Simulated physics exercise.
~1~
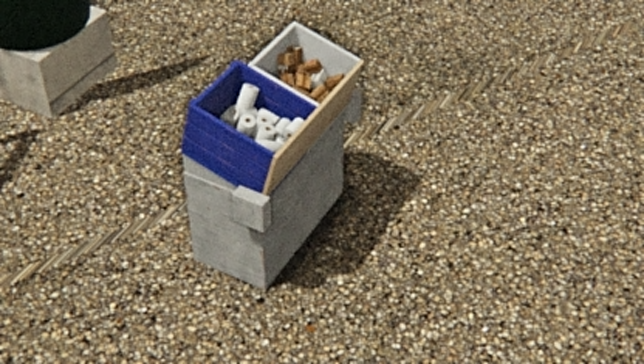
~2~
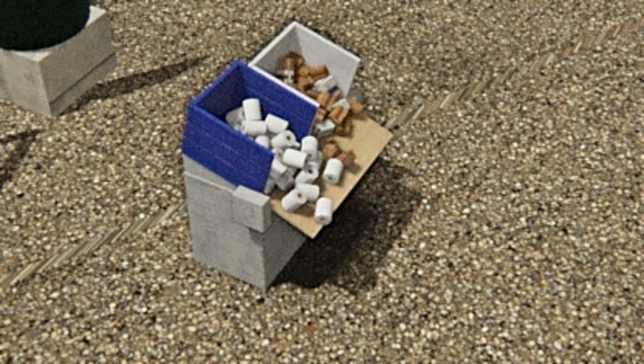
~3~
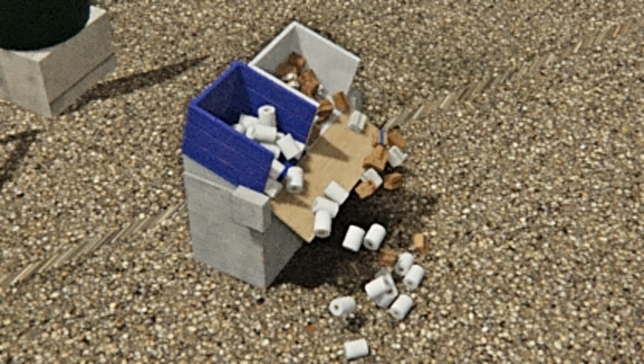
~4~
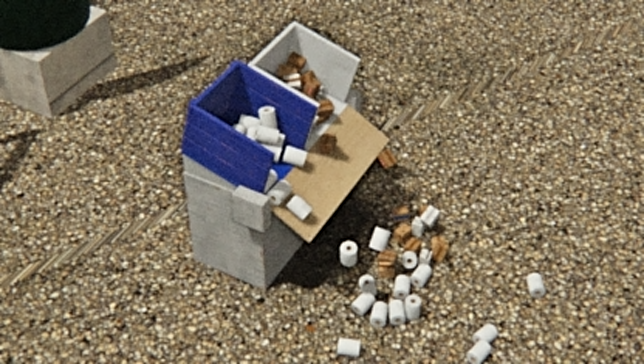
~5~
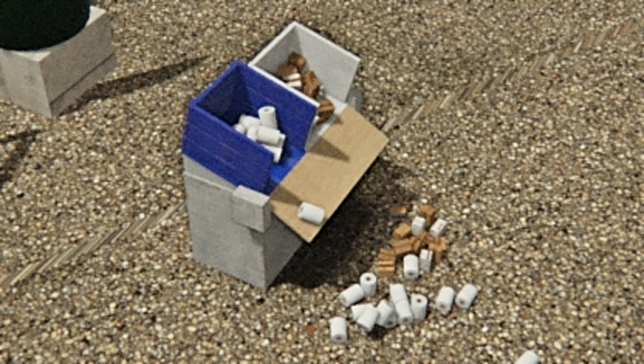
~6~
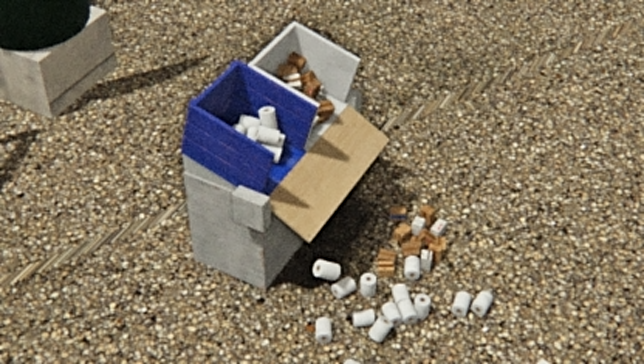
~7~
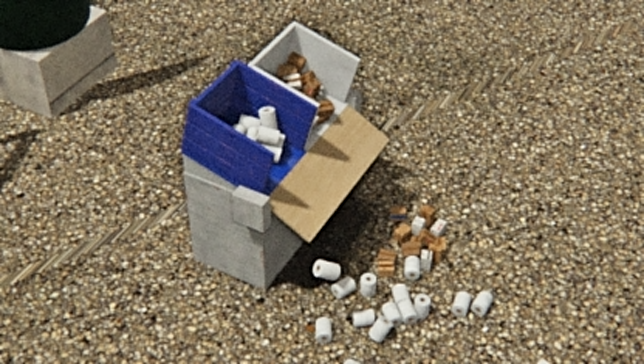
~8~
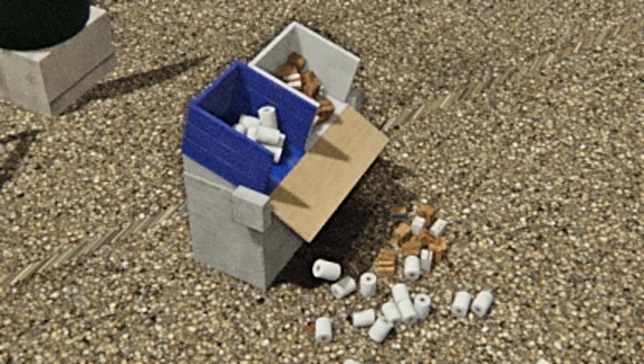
The footage shows a blue hopper and a white hopper on a stand as their front flap drops open, spilling white rolls and small brown parcels down onto the pebbly ground at right, where they settle in a scattered heap while some remain in both hoppers.
